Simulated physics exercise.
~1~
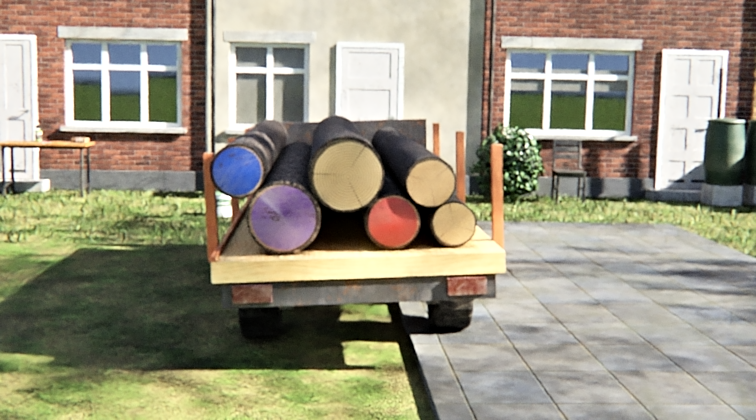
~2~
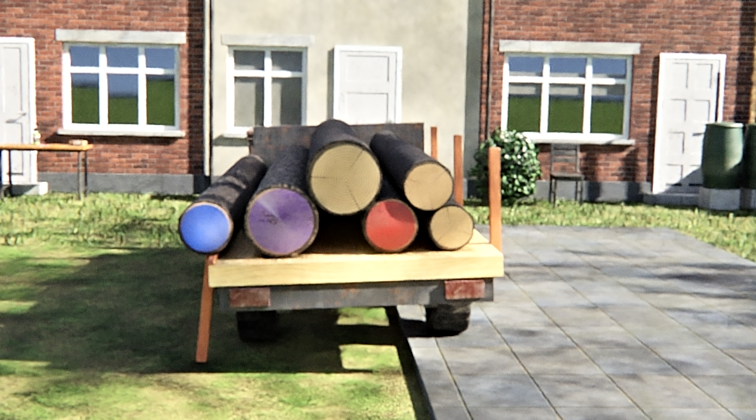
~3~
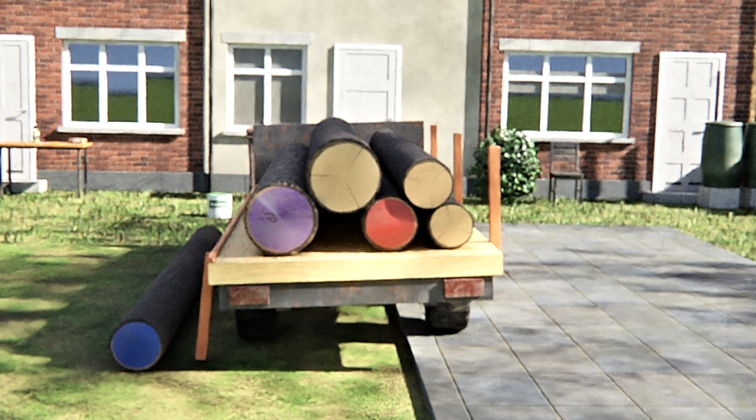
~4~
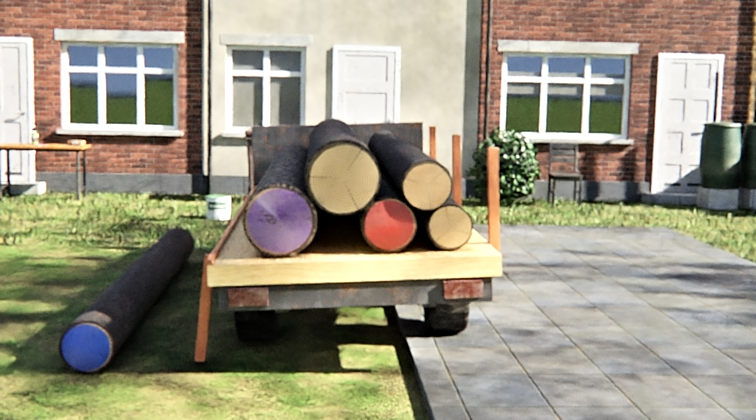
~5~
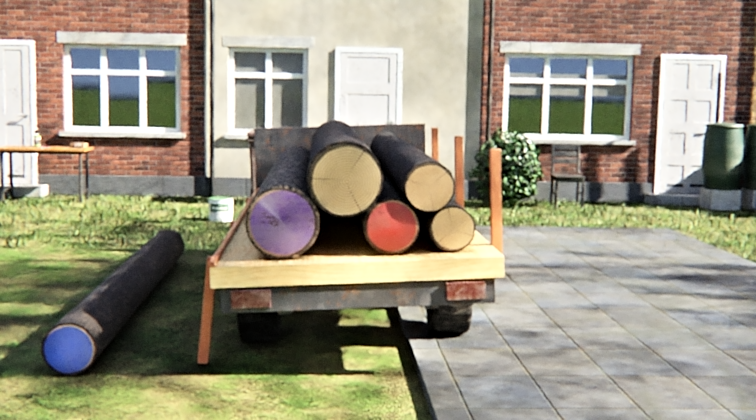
A dark log with a blue end rests at the upper left of a stack on a low trailer, seen from behind, parked between grass and paving before brick houses. Beside it lie logs with purple, red and plain wooden ends, held between orange posts. The left posts swing down, and the blue-ended log drops to the deck's left edge, then falls off onto the grass. It rolls a short way left, slows and settles there. The purple-ended, red-ended and plain logs stay stacked on the deck, with the right posts still upright.
